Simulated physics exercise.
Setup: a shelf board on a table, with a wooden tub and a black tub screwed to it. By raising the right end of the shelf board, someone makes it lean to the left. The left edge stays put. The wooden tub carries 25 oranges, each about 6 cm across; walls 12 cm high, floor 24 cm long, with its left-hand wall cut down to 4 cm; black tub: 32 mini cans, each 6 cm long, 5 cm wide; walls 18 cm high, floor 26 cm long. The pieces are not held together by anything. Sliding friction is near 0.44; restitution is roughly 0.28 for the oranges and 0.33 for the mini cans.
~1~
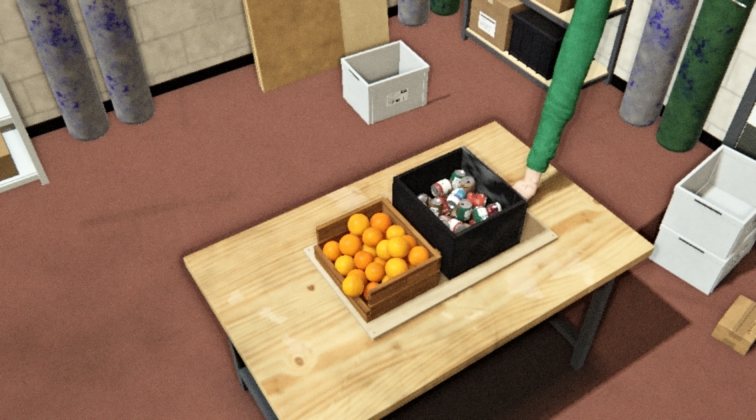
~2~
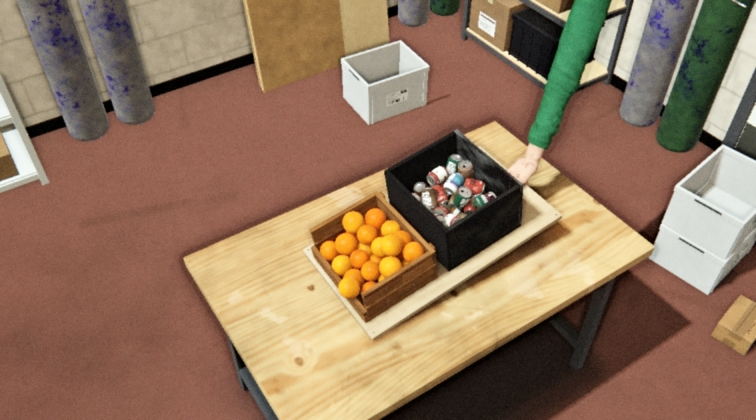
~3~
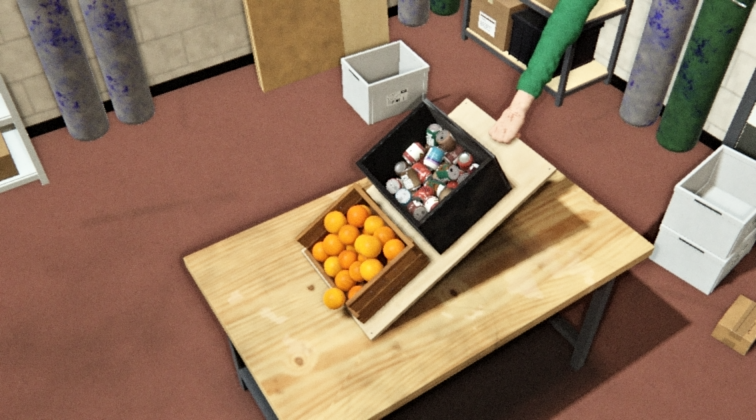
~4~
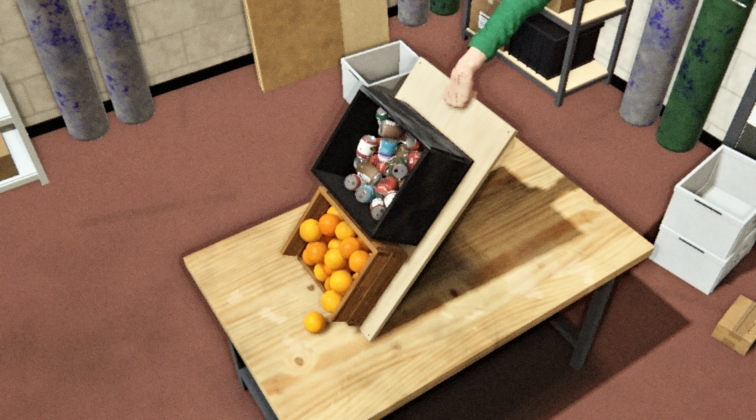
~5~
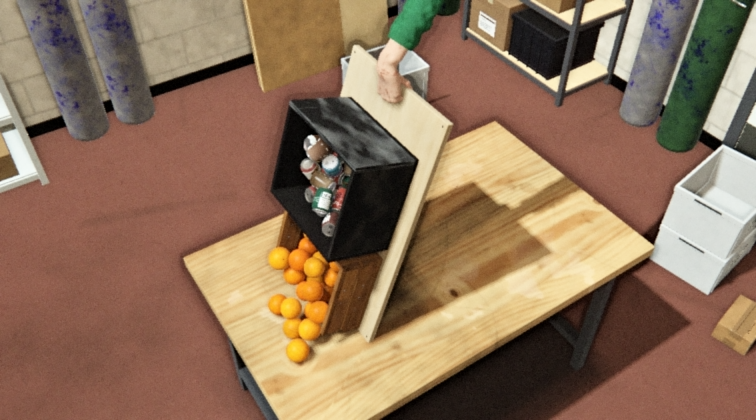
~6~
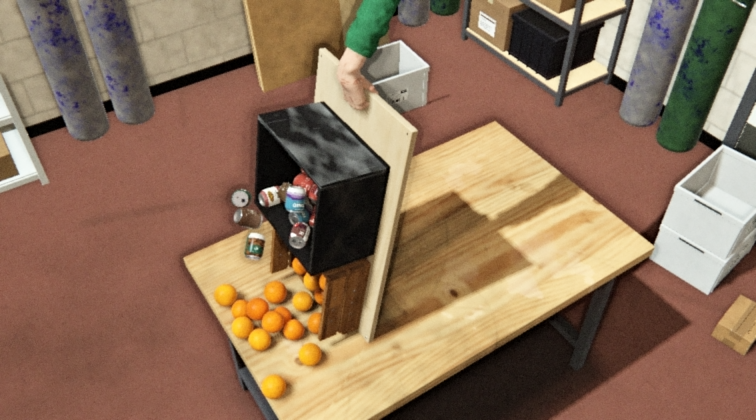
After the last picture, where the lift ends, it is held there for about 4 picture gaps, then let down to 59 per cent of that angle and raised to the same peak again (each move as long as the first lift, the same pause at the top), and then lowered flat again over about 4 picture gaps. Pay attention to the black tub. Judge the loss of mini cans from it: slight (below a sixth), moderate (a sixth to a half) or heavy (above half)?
The loss is moderate.
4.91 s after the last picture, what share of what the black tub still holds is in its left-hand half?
About 60%.
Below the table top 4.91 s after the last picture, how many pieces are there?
Piece count: About 12.
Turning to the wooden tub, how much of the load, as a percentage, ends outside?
Wooden tub: 50% lost.
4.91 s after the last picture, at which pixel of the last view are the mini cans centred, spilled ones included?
At about (439, 224).
Then, 0.78 s after the last picture, tilt 80°; 12 of 25 out of the wooden tub and 8 of 32 out of the black tub.
Then, 1.77 s after the last picture, tilt 47°; 13 of 25 out of the wooden tub and 8 of 32 out of the black tub.
Then, 3.14 s after the last picture, tilt 80°; 13 of 25 out of the wooden tub and 8 of 32 out of the black tub.
When it is over (4.91 s after the last picture), 13 of 25 out of the wooden tub and 9 of 32 out of the black tub. Asked share, 9 of 32, 28 per cent.
